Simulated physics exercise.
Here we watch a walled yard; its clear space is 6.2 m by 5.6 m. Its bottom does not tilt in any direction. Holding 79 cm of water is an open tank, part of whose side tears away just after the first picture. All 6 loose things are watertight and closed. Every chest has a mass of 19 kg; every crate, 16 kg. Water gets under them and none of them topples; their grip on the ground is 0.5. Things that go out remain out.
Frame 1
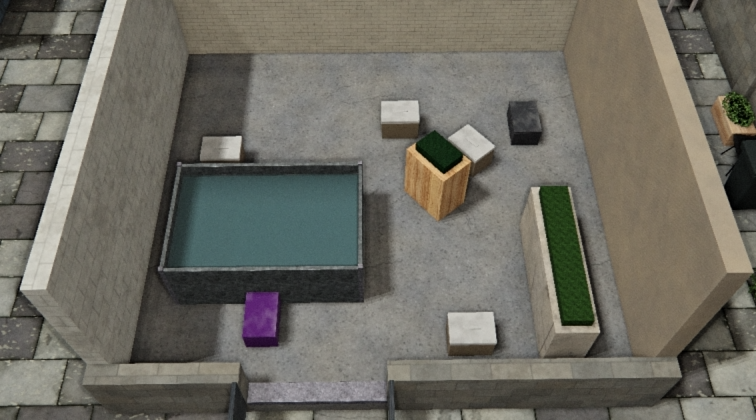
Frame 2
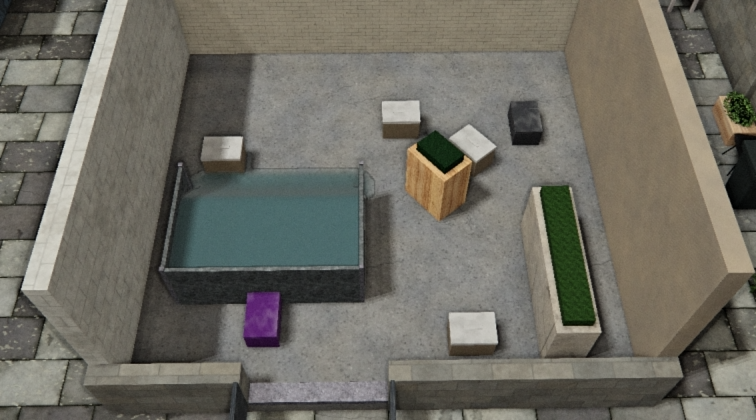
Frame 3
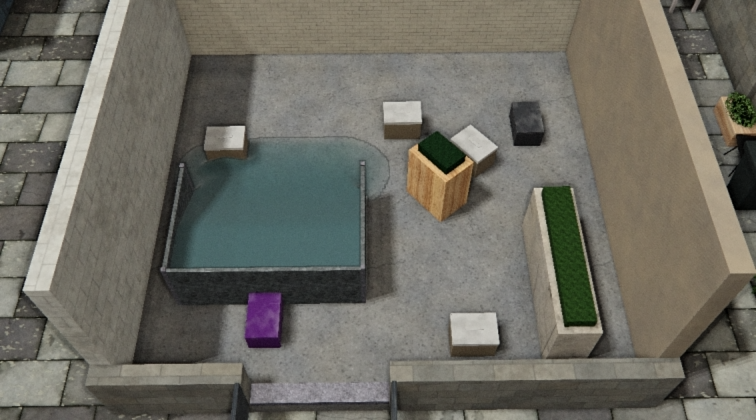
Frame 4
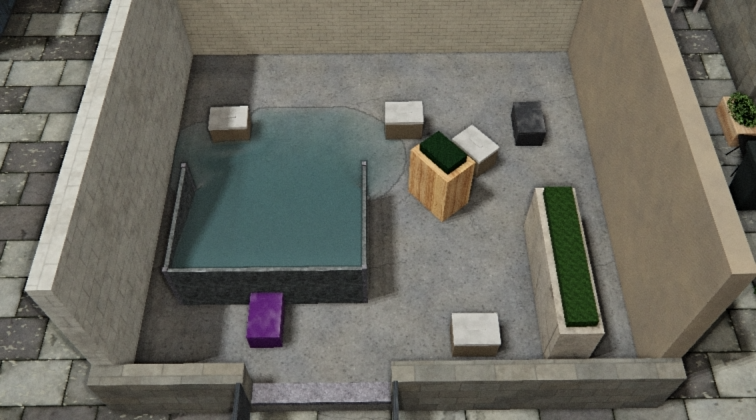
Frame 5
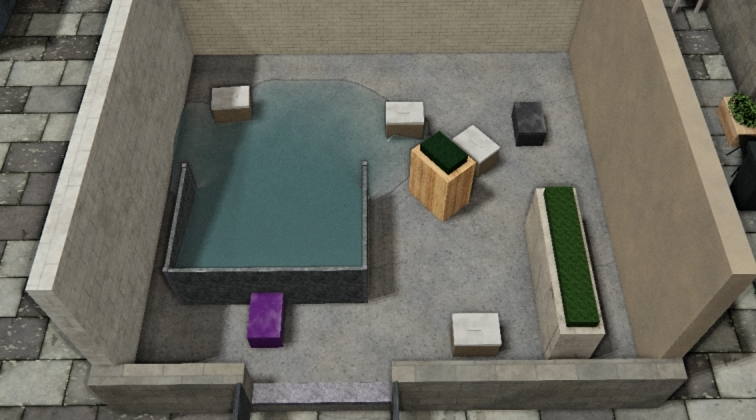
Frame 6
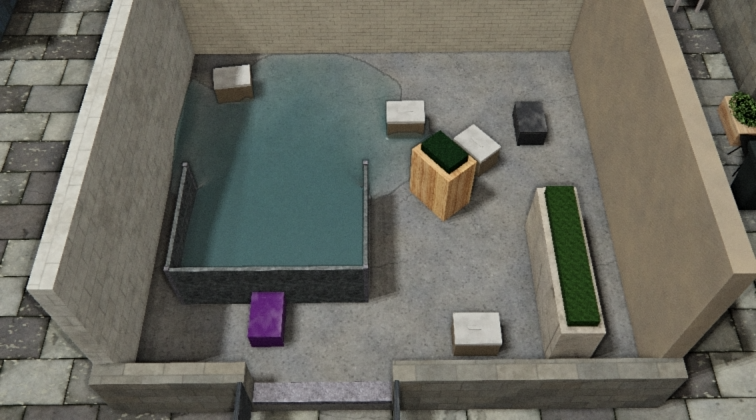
In a walled yard, the far side of an open tank gave way and water spread across the ground toward the back wall, pushing a pale crate along while the purple one stayed put.
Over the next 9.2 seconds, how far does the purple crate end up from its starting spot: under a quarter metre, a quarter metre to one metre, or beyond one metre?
Result: Moderate travel.
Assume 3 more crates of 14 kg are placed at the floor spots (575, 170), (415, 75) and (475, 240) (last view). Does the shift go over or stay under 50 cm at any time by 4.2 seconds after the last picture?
Respectively: Greater, greater, smaller.
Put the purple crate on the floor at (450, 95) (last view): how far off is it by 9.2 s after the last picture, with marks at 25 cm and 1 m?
Put there, it wanders off a long way.
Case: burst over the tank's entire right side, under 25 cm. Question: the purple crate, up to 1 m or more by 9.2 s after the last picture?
The purple crate simply gets swept away.
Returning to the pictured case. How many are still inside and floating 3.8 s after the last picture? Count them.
At that time, 2.
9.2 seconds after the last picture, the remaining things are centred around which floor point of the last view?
Mean floor pixel: About (452, 273).
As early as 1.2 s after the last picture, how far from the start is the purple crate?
It is about 0 cm out of place by then.
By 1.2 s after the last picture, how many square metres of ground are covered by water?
Around 18 m2 of it.
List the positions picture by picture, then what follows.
The first picture shows the purple crate at (261, 314) rests on the ground; 3.5 m2 under water; 0 of 6 have shifted.
The second picture shows the purple crate at (262, 314) rests on the ground; 4.9 m2 under water; 0 of 6 have shifted.
The third picture shows the purple crate at (263, 315), on the bottom; water covers 6.5 m2; 1 of 6 have shifted.
The fourth picture shows the purple crate at (265, 315), on the bottom; 8.5 m2 under water; 1 of 6 have shifted.
The fifth picture shows the purple crate at (265, 315), on the bottom; water covers 10.3 m2; 1 of 6 have shifted.
The sixth picture shows the purple crate at (266, 314), on the bottom; 12.3 m2 under water; 1 of 6 have shifted.
Then, 1.2 s after the last picture the purple crate is near (266, 314), 0.0 m from its start, aground; 0 of 6 are out; 1 afloat.
Then, 3.8 s after the last picture the purple crate is near (266, 314), 0.0 m from its start, aground; 0 of 6 are out; 2 afloat.
Then, 6.2 s after the last picture the purple crate is near (266, 314), 0.0 m from its start, aground; 0 of 6 are out; 2 afloat.
Then, 9.2 s after the last picture the purple crate is near (234, 317), 0.4 m from its start, aground; 0 of 6 are out; 3 afloat.
